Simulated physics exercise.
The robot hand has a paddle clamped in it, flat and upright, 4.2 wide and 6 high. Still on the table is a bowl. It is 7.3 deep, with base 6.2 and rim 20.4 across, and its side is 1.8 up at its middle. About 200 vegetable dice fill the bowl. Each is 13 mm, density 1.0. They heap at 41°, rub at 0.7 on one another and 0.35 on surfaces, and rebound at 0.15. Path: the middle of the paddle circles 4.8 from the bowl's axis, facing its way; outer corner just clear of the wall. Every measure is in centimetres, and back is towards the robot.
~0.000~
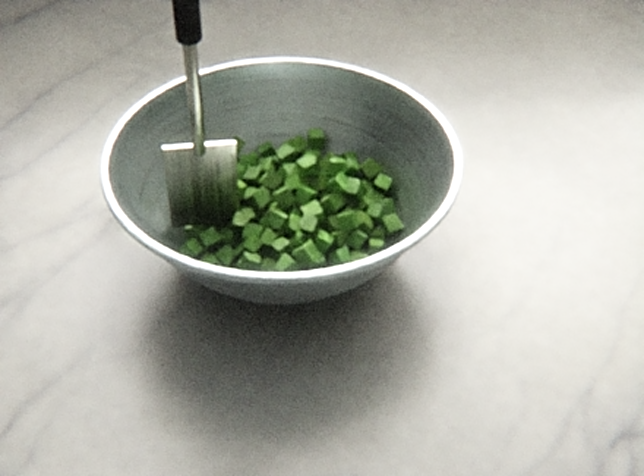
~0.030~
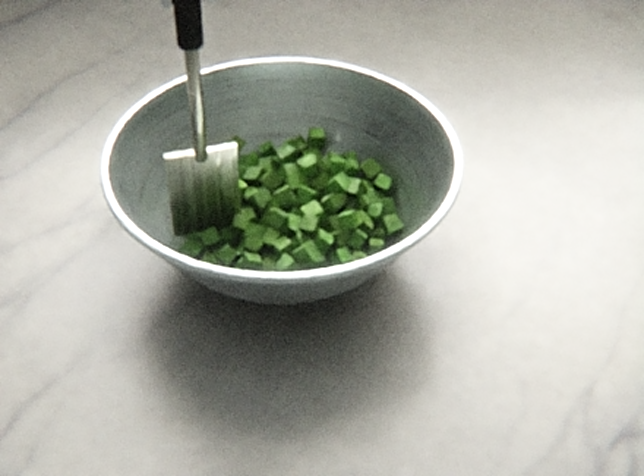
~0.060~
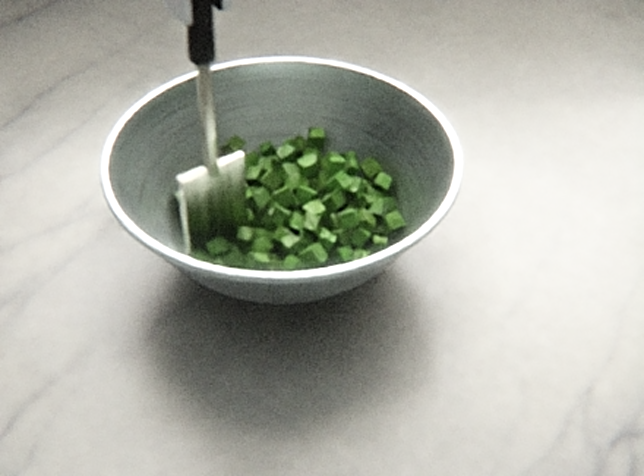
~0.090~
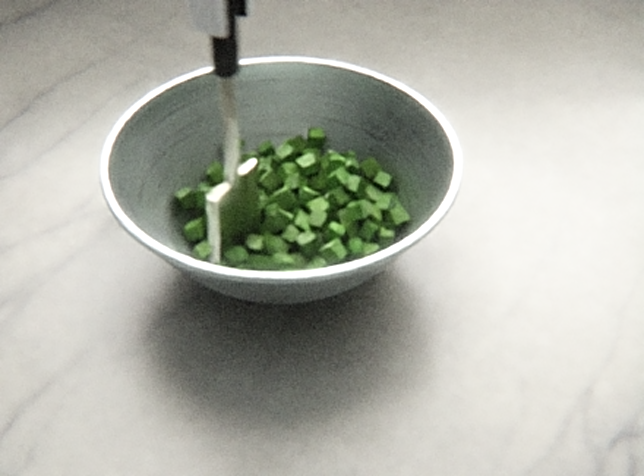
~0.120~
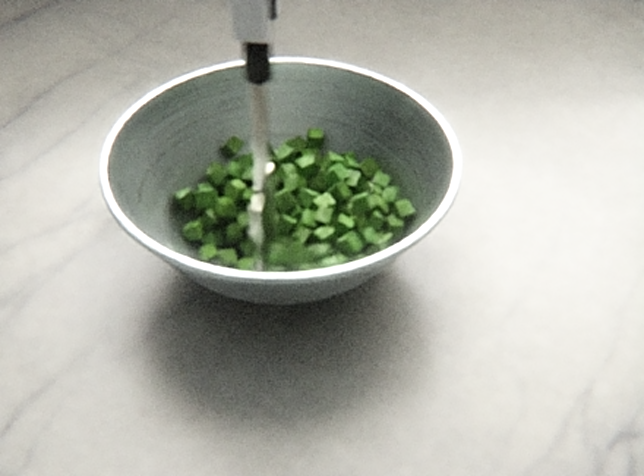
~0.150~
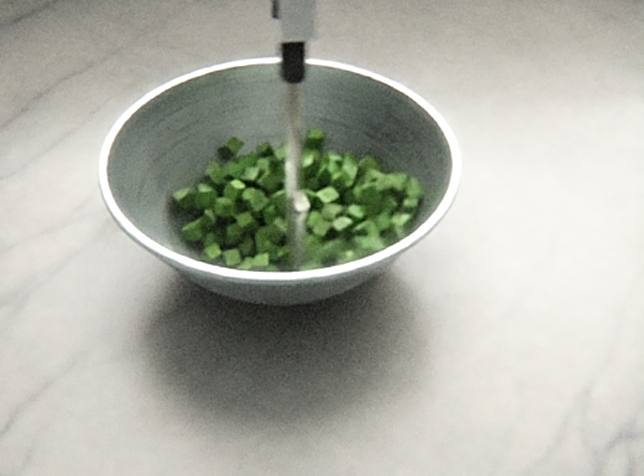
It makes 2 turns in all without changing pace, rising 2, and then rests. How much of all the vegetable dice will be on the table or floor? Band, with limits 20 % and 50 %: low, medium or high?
Low.
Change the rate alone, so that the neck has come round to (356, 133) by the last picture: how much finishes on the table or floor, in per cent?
About 20 per cent.
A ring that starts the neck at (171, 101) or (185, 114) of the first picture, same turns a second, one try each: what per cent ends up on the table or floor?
Around 0 per cent on the first try, around 5 per cent on the second.
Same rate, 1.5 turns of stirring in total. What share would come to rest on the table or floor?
It would be around 10 percent.
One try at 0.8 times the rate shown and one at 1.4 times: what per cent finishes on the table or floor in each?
First try close to 5, second close to 20, in per cent.
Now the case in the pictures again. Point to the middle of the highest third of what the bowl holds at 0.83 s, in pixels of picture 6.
Somewhere around (297, 186), I think.
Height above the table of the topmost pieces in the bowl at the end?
About 6.5 centimetres.
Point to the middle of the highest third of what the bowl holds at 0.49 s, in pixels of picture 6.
Centre estimate: Approx. (170, 174) px.
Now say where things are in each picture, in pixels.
The first frame shows paddle neck at (197, 123), 0° round; upper third of the load around (305, 197), from x 185 to 390, top at y 140; 205 in the bowl.
The second frame shows paddle neck at (199, 129), 8° round; upper third of the load around (306, 197), from x 185 to 390, top at y 140.
The third frame shows paddle neck at (210, 145), 29° round; upper third of the load around (301, 198), from x 185 to 395, top at y 140.
The fourth frame shows paddle neck at (232, 157), 50° round; upper third of the load around (308, 211), from x 185 to 400, top at y 140.
The fifth frame shows paddle neck at (262, 164), 72° round; upper third of the load around (323, 209), from x 185 to 405, top at y 140.
The sixth frame shows paddle neck at (295, 164), 94° round; upper third of the load around (338, 206), from x 185 to 410, top at y 140; 205 in the bowl.
After 0.49 s, 338° round, highest piece 9 above the table; 184 in the bowl, 11 on the table or floor, 10 in flight or on the tool.
After 0.83 s, 223° round, highest piece 9 above the table; 181 in the bowl, 24 on the table or floor.
After 1.20 s, 0° round, highest piece 6 above the table; 180 in the bowl, 25 on the table or floor.
After 1.90 s, 0° round, highest piece 6 above the table; 180 in the bowl, 25 on the table or floor.
At rest, 180 in the bowl, 25 on the table or floor. That is 12 % on the table or floor.
